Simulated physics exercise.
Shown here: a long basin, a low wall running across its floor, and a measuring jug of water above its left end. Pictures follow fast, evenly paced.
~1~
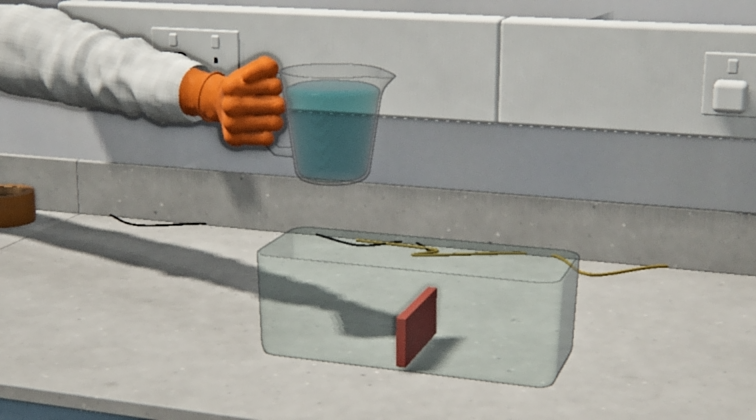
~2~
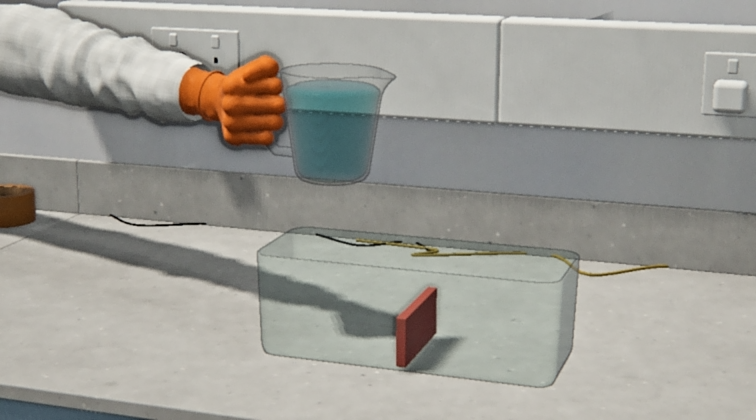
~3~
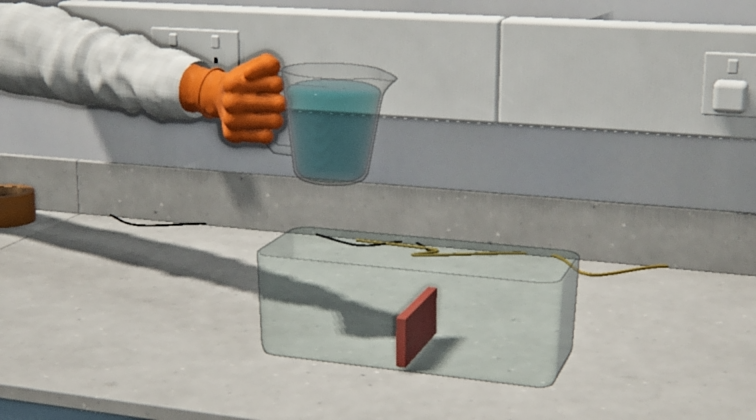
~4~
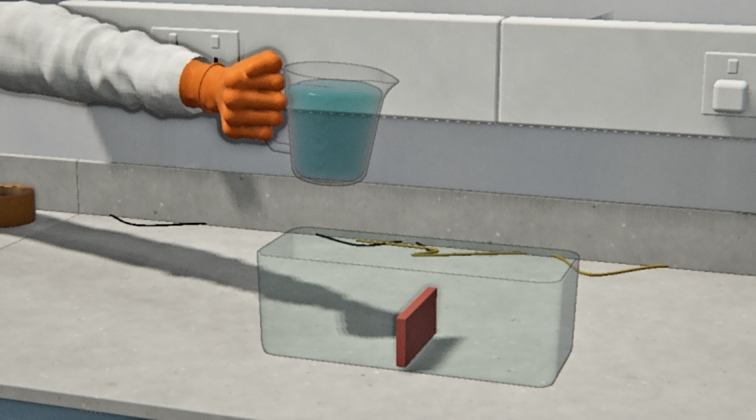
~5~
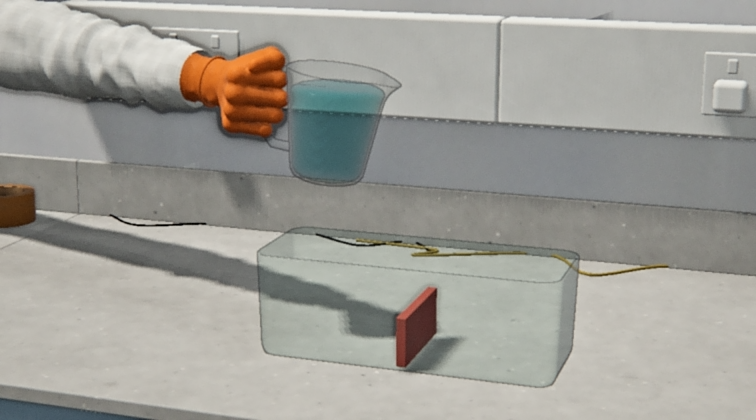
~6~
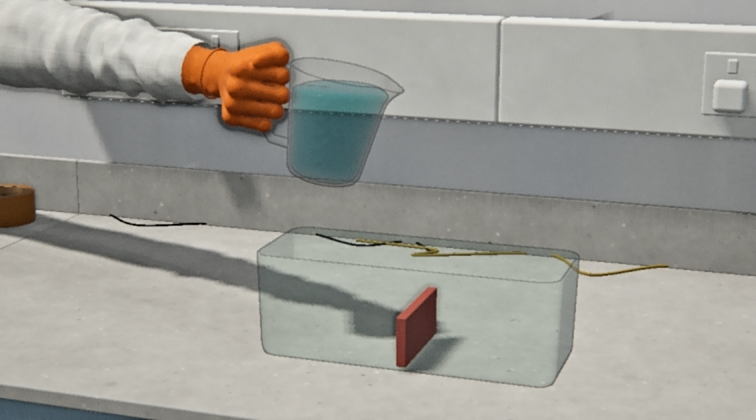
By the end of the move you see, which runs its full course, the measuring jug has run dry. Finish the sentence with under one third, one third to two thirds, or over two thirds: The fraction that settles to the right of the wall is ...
The fraction that settles to the right of the wall is over two thirds.
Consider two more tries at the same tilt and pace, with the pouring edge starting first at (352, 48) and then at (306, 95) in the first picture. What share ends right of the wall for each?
35 and 5 per cent.
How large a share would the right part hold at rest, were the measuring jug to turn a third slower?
Close to 90 per cent.
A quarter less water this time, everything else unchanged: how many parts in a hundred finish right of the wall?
The share comes to roughly 90 per cent.
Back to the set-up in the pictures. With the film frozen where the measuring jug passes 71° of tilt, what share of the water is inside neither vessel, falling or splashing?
20 per cent.
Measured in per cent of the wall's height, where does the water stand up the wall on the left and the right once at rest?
Near 0 on the left, 60 on the right.
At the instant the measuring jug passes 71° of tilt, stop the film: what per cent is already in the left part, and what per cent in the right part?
On the left 0 per cent, on the right 5 per cent.
A moment on, the tilt is 71° and 74 per cent is still to pour, 0 is left of the wall and 5 right of it.
Next, the tilt is 101° and 20 per cent is still to pour, 2 is left of the wall and 60 right of it.
Then the tilt is 103° and 1 per cent is still to pour, 5 is left of the wall and 92 right of it.
Later the tilt is 103° and 0 per cent is still to pour, 6 is left of the wall and 93 right of it.
Finally, 6 per cent lies left of the wall, 93 right of it and 1 outside.
